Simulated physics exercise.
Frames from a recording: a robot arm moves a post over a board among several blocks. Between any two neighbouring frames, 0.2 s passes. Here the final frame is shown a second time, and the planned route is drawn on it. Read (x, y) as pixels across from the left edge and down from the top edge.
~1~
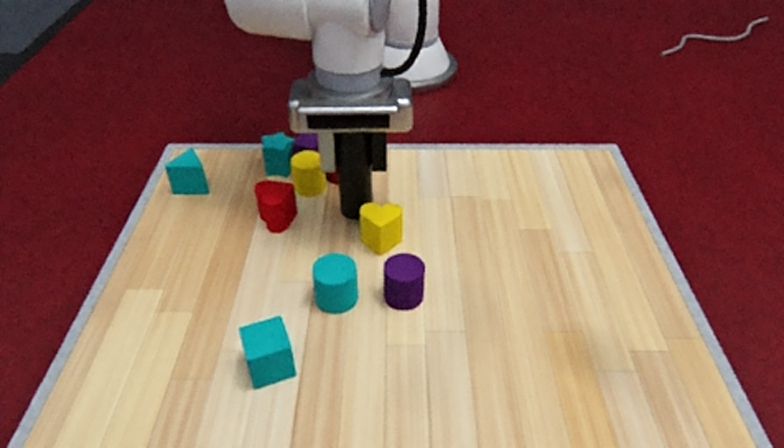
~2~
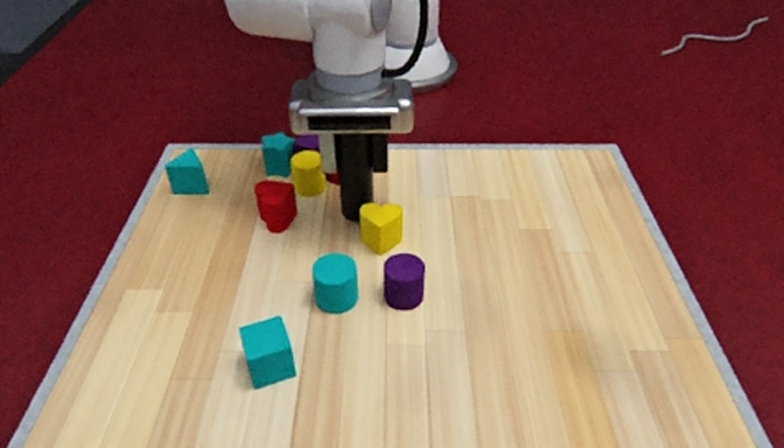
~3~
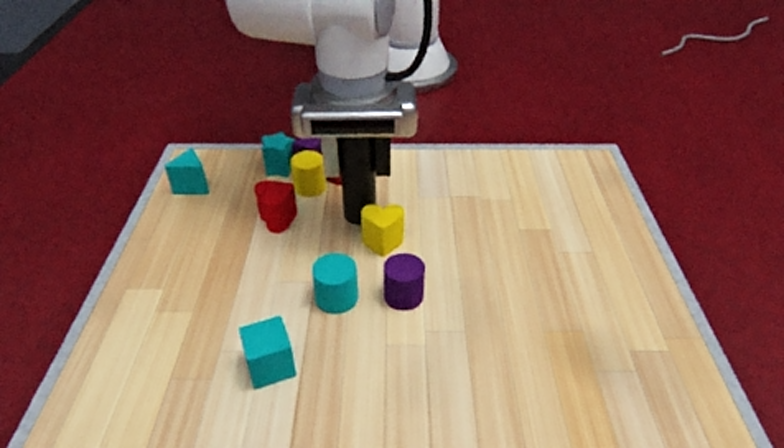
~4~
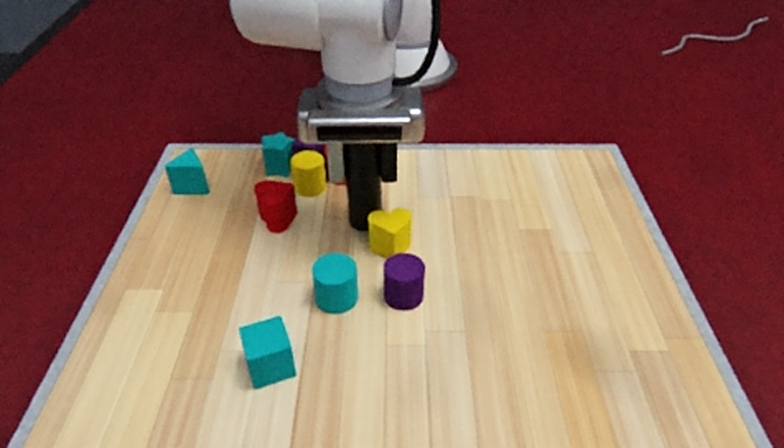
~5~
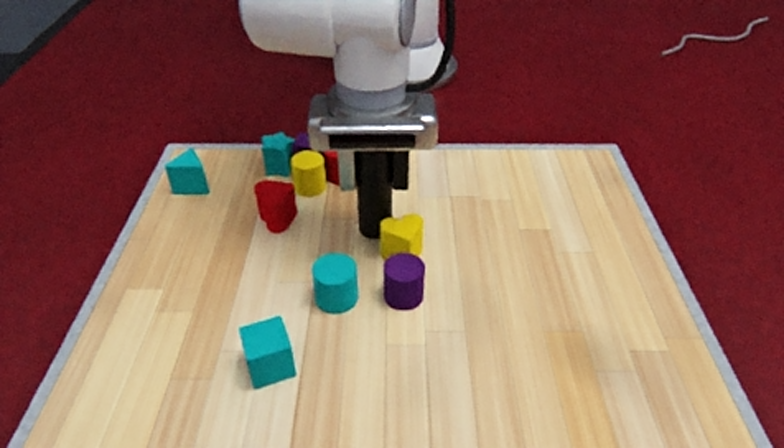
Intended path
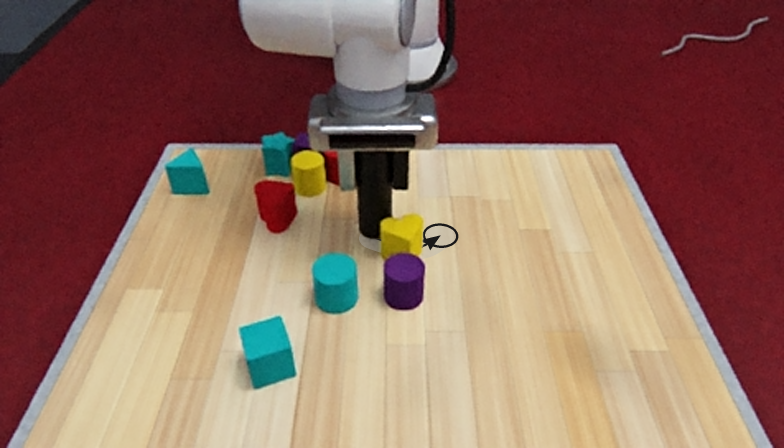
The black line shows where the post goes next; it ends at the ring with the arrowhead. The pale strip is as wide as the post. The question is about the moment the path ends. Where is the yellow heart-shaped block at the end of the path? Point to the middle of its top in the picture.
So, by the moment the path ends, you'll find the top centre of the yellow heart-shaped block at (434, 238).
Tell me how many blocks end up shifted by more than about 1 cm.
My count: 1.
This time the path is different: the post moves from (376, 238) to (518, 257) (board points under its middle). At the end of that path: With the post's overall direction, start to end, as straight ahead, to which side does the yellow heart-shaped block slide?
It moves off to the right.
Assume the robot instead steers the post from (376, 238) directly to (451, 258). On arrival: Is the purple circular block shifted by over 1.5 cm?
No.
Drawn move, from (376, 238) via (398, 245) and (422, 246), ending at (441, 235).
On the path given first. Halfway along, post (411, 238); yellow heart-shaped block (429, 237), turned 15° anticlockwise.
At the end, post (441, 226); yellow heart-shaped block (434, 238); purple circular block still.
